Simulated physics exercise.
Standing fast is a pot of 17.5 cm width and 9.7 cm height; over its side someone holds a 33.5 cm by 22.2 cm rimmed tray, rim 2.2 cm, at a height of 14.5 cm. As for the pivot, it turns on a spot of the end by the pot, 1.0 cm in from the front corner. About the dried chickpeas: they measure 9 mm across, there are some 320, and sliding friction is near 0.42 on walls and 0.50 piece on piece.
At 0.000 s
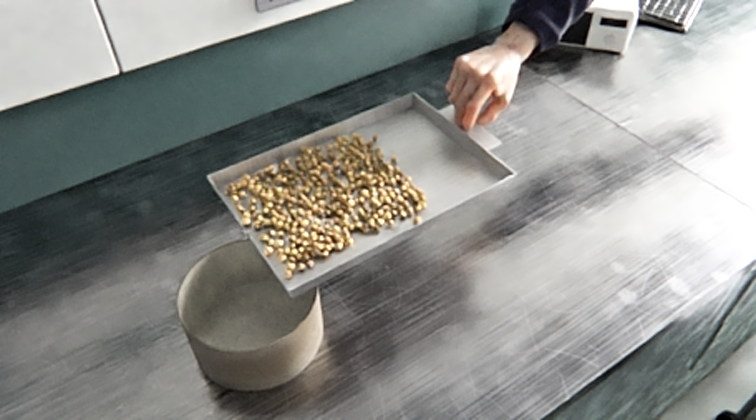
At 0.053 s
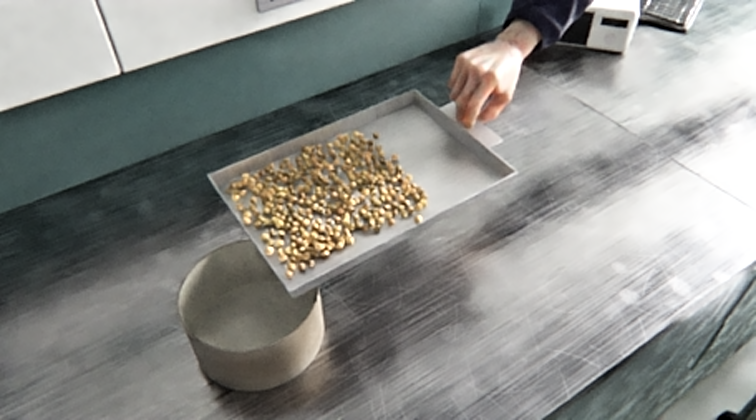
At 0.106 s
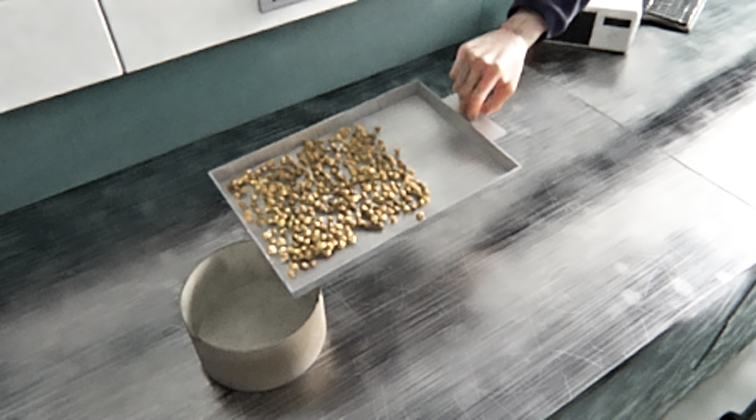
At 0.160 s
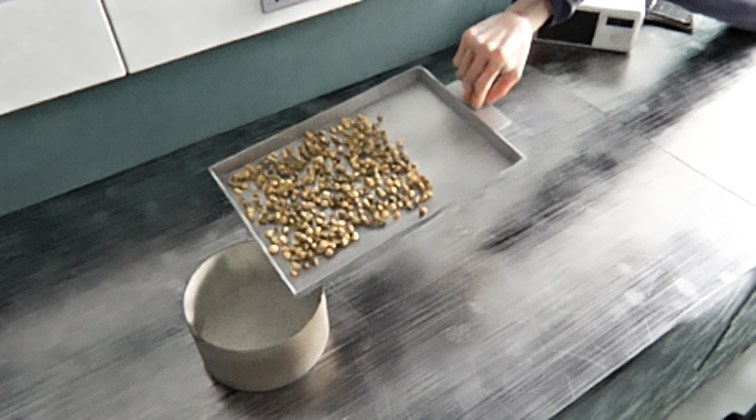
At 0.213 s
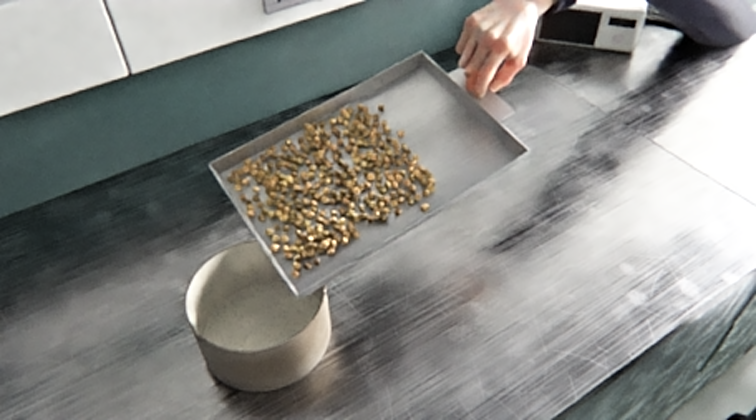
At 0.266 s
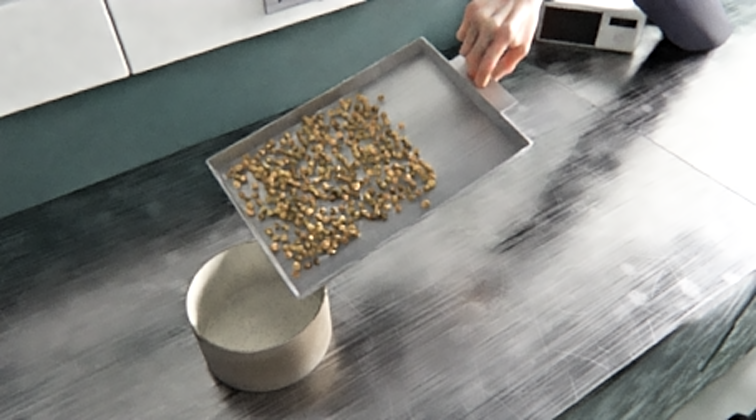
A hand raises the handle end of a tray of chickpeas beside a pot.
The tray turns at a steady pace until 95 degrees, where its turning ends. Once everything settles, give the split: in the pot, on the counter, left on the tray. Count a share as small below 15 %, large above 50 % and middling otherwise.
Pot: Small. Counter: Large. Tray: Small.
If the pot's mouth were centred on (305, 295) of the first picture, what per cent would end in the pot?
The share would be some 40 per cent.
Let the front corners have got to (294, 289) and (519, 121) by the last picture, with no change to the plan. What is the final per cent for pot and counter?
You'd end with pot at 60 and counter at 40.
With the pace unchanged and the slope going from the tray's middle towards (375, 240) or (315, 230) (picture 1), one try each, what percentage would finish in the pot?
I'd put it at roughly 0 per cent for the first tilt and roughly 60 per cent for the second.
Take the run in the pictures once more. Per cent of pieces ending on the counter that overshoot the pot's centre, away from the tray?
Near 70 in a hundred.
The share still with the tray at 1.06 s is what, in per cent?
Close to 95 in a hundred.
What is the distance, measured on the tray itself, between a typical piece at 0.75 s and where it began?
Around 6 centimetres.
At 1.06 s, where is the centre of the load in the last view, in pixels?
I reckon close to (293, 232).
Then, at 0.75 s, tilt 54 degrees; the tray holds 100 %, the pot 0 %.
Then, at 1.06 s, tilt 78 degrees; the tray holds 95 %, the pot 0 %.
After 1.48 s, tilt 95 degrees; the tray holds 10 %, the pot 5 %.
By 2.3 s all is still; pot 10 %, counter 90 %, tray 0 %.
